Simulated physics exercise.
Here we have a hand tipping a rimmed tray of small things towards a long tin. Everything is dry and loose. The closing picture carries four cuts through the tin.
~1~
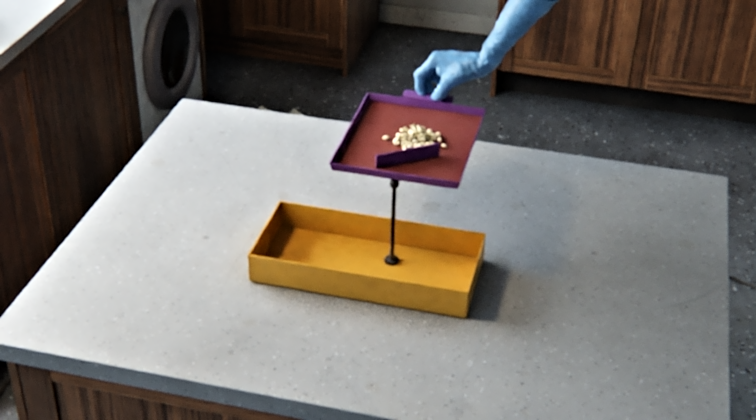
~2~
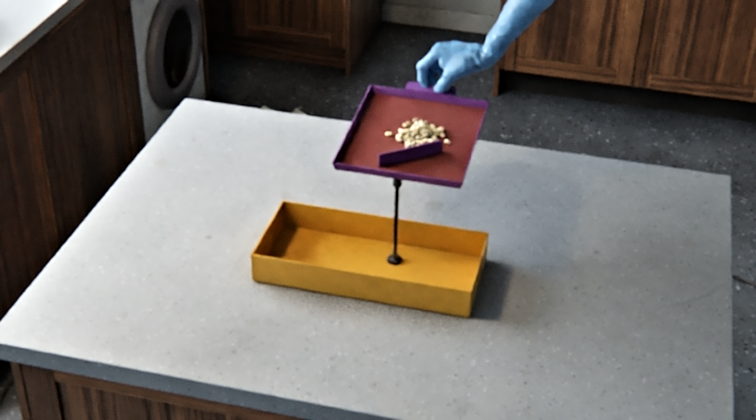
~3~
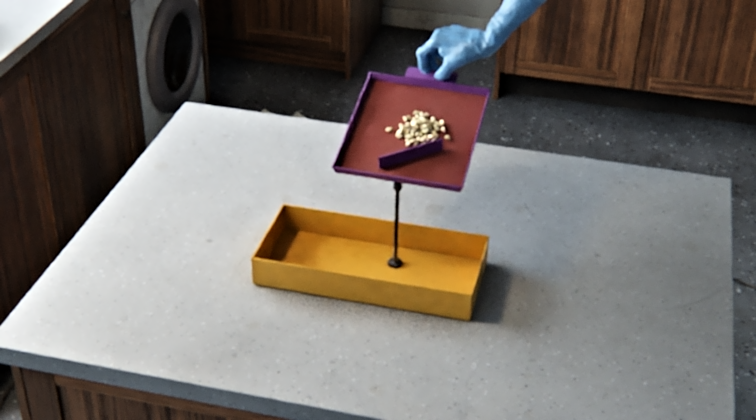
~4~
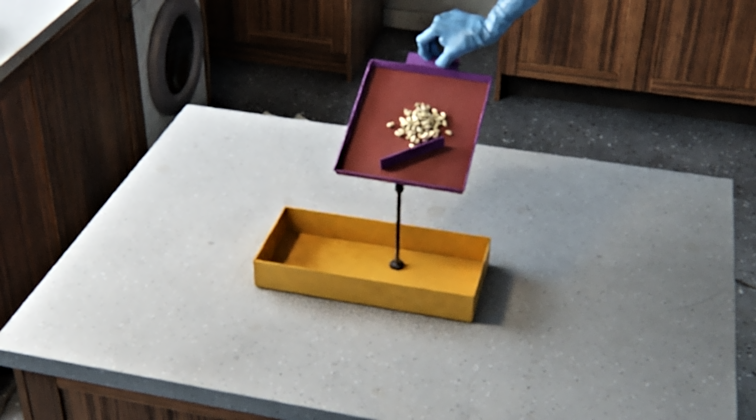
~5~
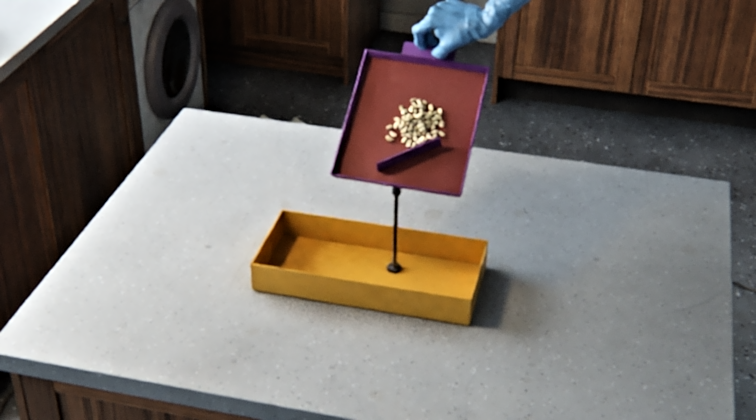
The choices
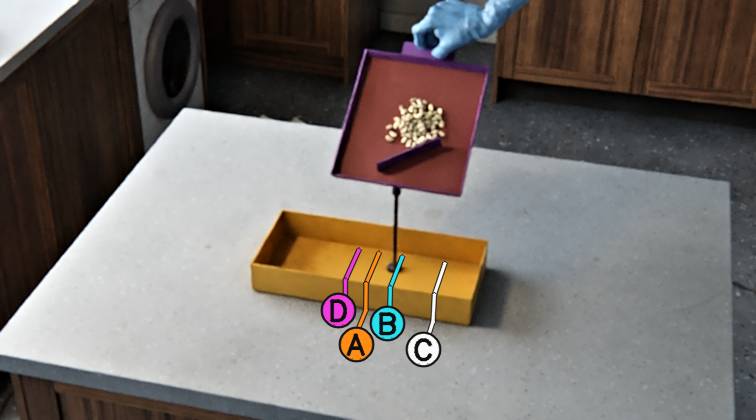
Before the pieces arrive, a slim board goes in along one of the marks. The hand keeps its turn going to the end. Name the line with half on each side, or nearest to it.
Go for D.
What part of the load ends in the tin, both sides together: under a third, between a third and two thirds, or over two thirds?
It is over two thirds.
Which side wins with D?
Left.
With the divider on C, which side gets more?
Left.
On the marked copy, line A crosses the front rim at (366, 282); line B crosses the front rim at (390, 286); line C crosses the front rim at (434, 293); line D crosses the front rim at (345, 279).
If A is chosen, of what is caught, all but a few on the left of the divider, a small share on the right.
If B is chosen, of what is caught, all but a few on the left of the divider, a small share on the right.
If C is chosen, of what is caught, all but a few on the left of the divider, only a few on the right.
If D is chosen, of what is caught, close to two thirds on the left of the divider, close to a third on the right.
